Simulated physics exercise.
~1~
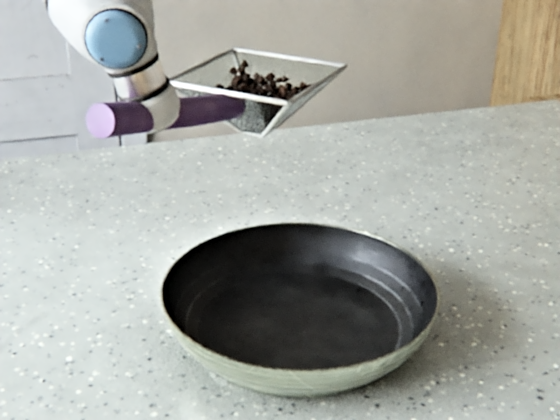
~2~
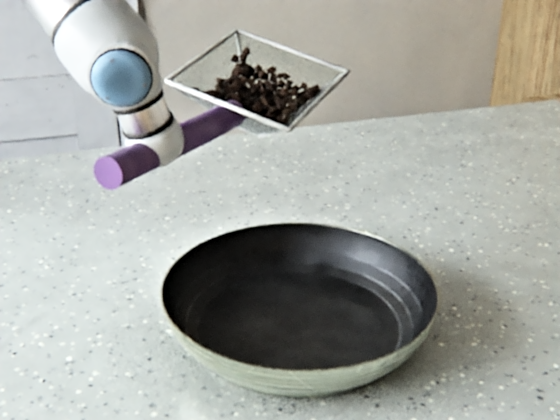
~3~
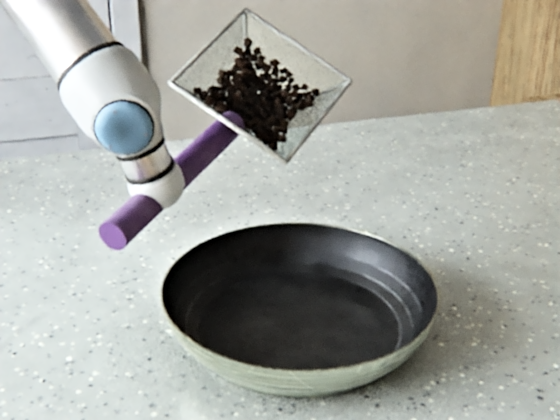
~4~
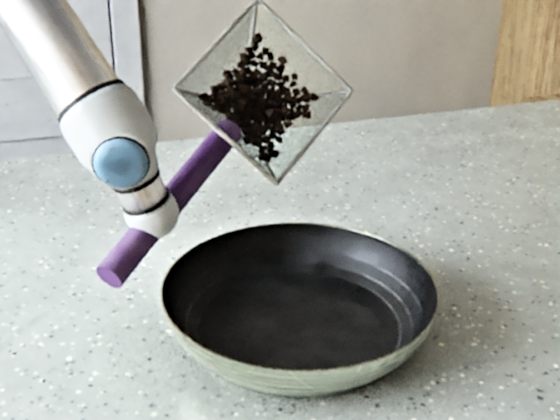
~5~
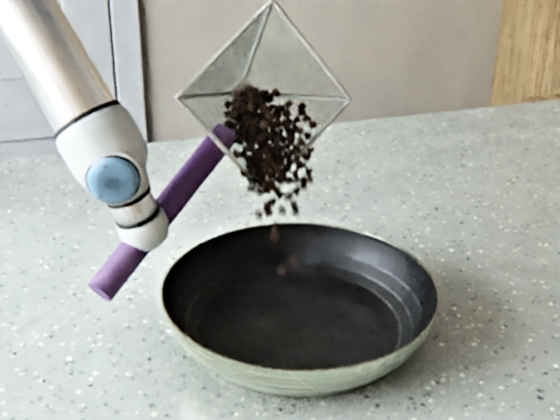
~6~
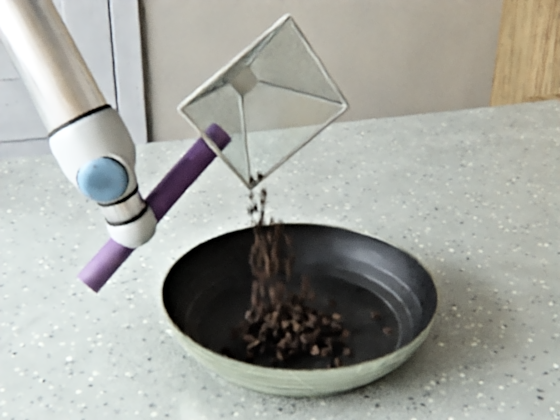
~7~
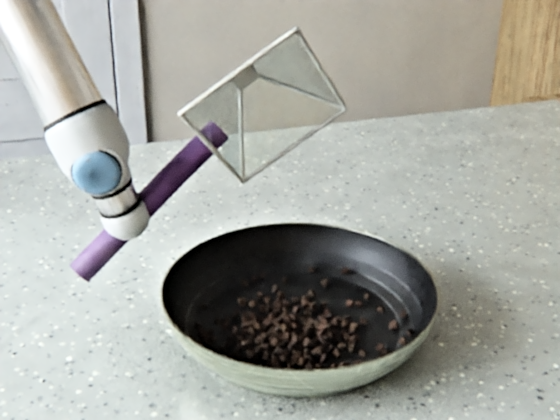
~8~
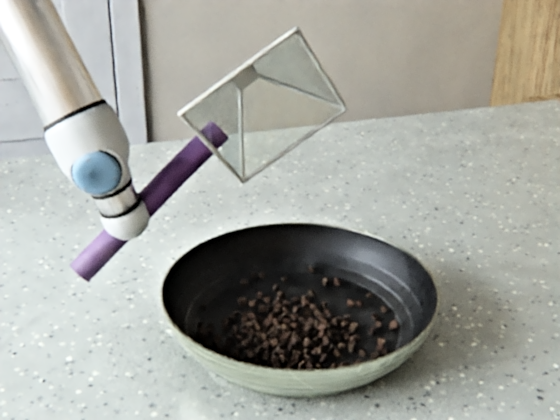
Robot arm tilting a clear, flared scoop until its dark brown crumbs tumble into a black pan, then holding the emptied scoop still.
